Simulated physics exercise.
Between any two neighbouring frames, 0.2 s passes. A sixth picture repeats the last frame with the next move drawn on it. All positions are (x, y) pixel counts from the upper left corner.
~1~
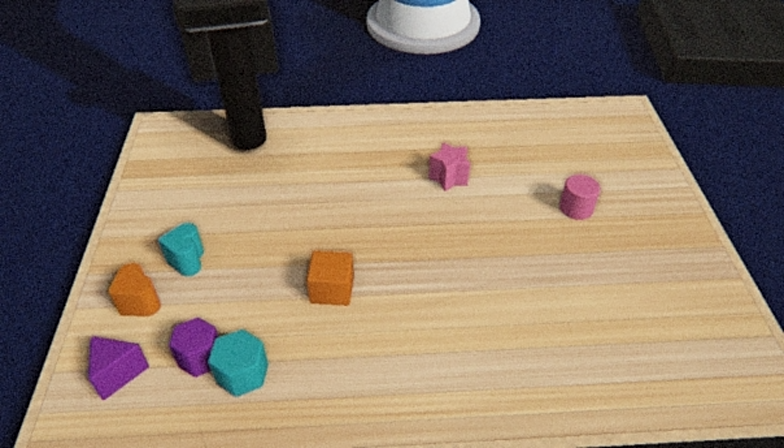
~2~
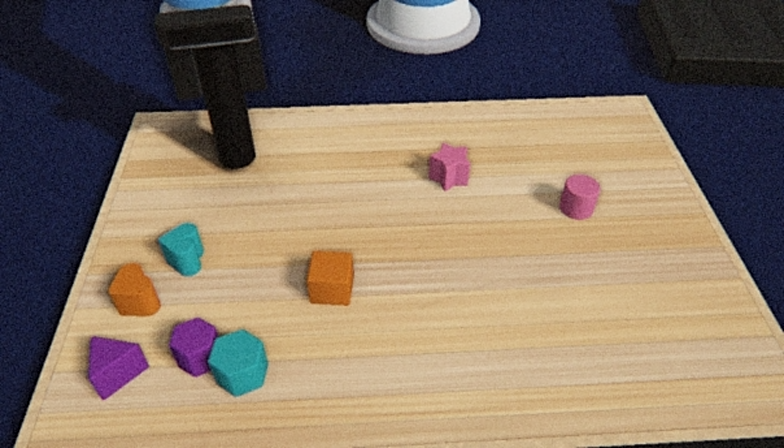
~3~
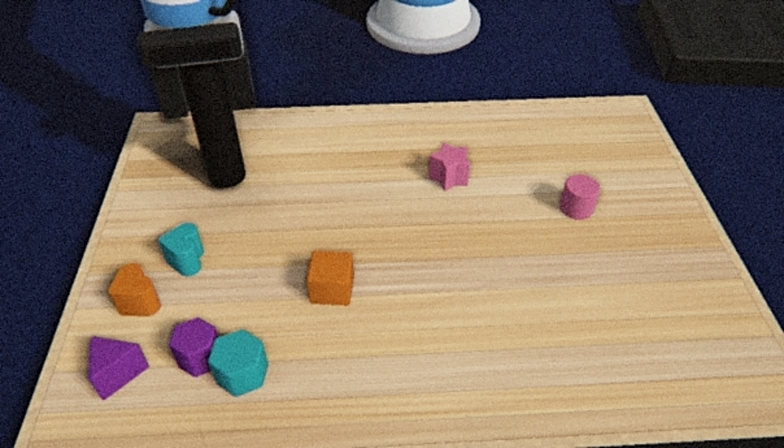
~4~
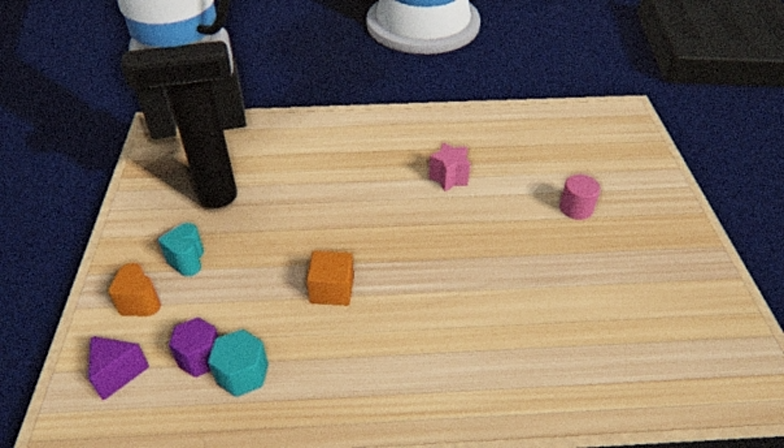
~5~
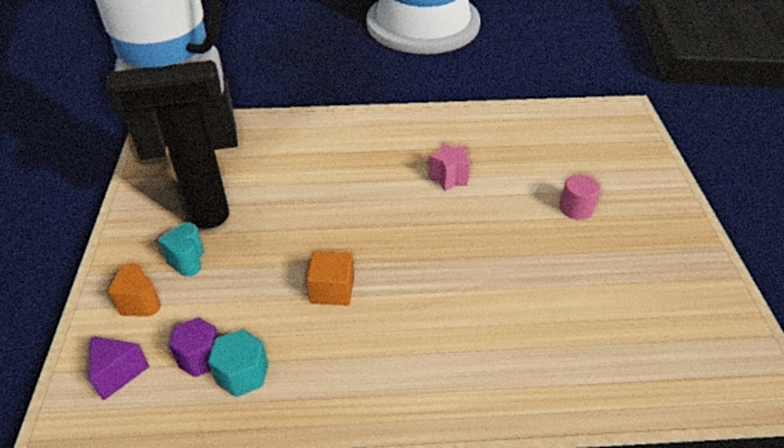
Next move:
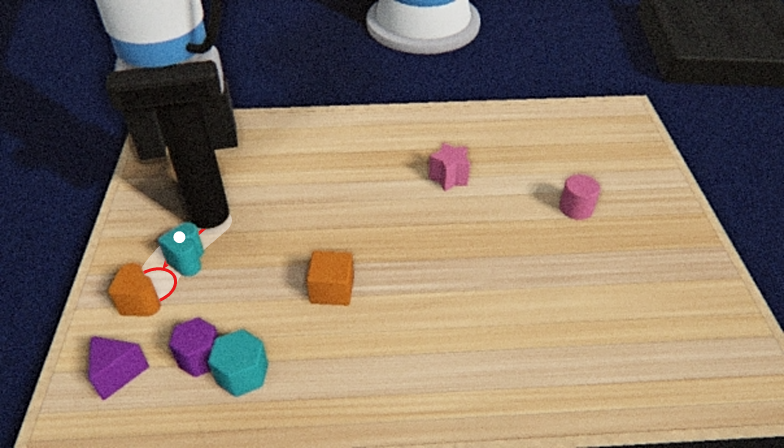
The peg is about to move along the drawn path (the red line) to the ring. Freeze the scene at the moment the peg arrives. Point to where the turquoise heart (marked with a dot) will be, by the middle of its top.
It is going to be at (164, 288).
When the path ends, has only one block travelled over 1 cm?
I believe not.
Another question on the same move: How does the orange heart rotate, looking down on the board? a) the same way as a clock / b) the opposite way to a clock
a
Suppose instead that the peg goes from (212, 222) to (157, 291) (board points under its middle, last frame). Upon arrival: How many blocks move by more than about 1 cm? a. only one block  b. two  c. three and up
Correct choice: B.
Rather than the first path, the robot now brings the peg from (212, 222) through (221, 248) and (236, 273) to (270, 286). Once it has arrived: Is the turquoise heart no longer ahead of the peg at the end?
Yes, that is what happens.
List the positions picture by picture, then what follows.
The first frame shows lower end of the peg at (249, 139), tops of blocks, orange heart at (130, 280), turquoise heart at (179, 237), purple six-sided block at (192, 335).
The second frame shows peg at (238, 157), blocks as before.
The third frame shows peg at (227, 176), blocks as before.
The fourth frame shows peg at (218, 195), blocks as before.
The fifth frame shows peg at (210, 215), orange heart at (130, 280), turquoise heart at (179, 237), purple six-sided block at (192, 335).
The drawn path runs from (212, 222) over (179, 251) to (153, 285); the dot is on the turquoise heart.
What follows on the original path. Halfway along, peg at (176, 243); turquoise heart at (165, 260), turned 30° anticlockwise.
At the end, peg at (150, 278); orange heart at (119, 297), turned 25° clockwise; turquoise heart at (164, 288), turned 95° anticlockwise; purple six-sided block not moved.
